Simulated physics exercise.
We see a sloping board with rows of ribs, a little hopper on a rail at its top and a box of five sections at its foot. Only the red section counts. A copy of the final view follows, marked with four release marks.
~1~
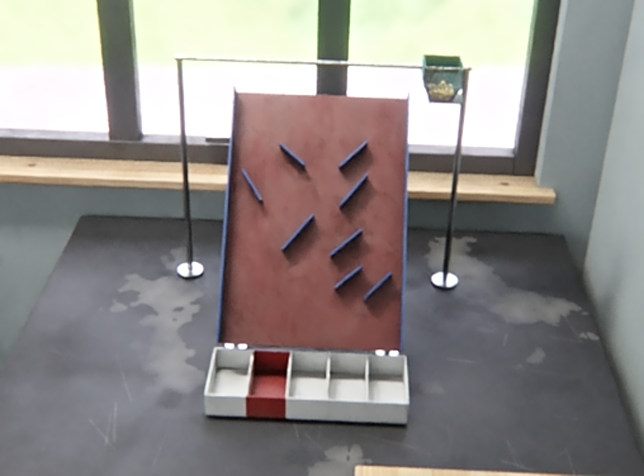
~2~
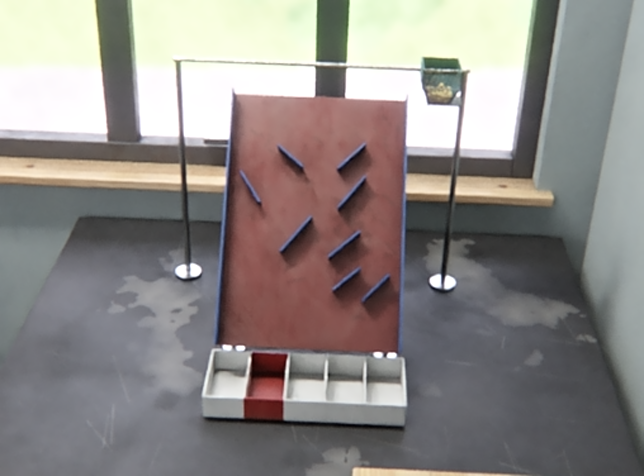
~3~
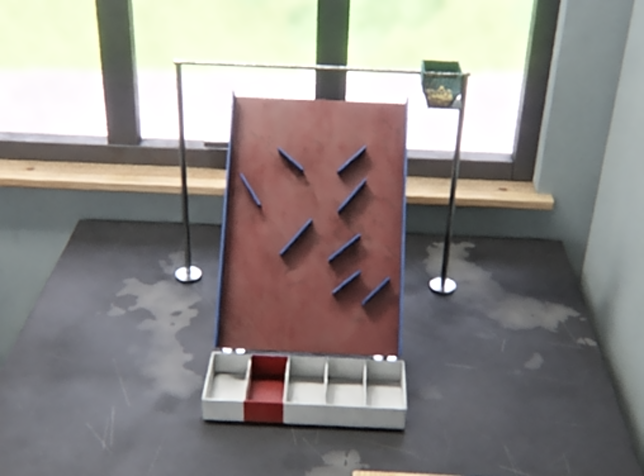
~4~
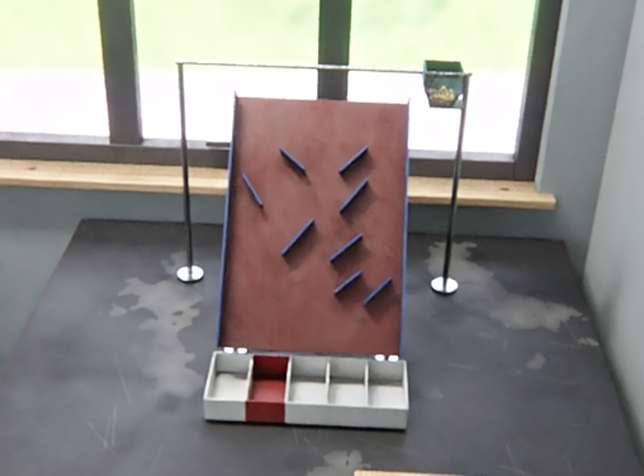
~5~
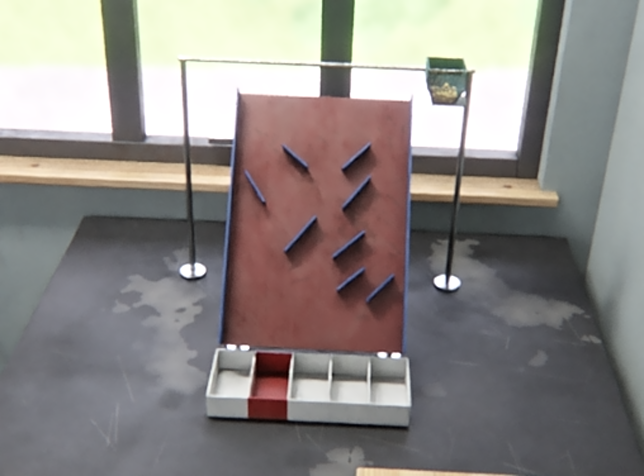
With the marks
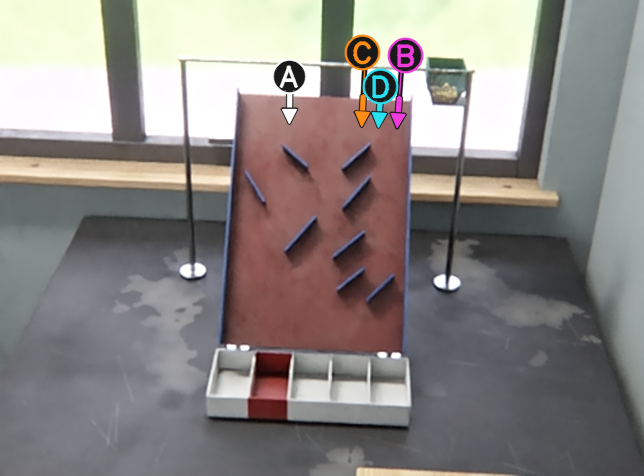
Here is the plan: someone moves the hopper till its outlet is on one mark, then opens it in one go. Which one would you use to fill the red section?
A.
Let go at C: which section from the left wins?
The first.
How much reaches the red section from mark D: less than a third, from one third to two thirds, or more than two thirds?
Mark D gives less than a third.
On the marked copy, mark A meets the board at (289, 118); mark B meets the board at (397, 122); mark C meets the board at (361, 121); mark D meets the board at (378, 122).
With A, about a third in the red section, about half in other sections, a small part outside the box.
With B, a small part in the red section, most in other sections, a small part outside the box.
With C, a small part in the red section, most in other sections, a small part outside the box.
With D, a stray few in the red section, most in other sections, a small part outside the box.
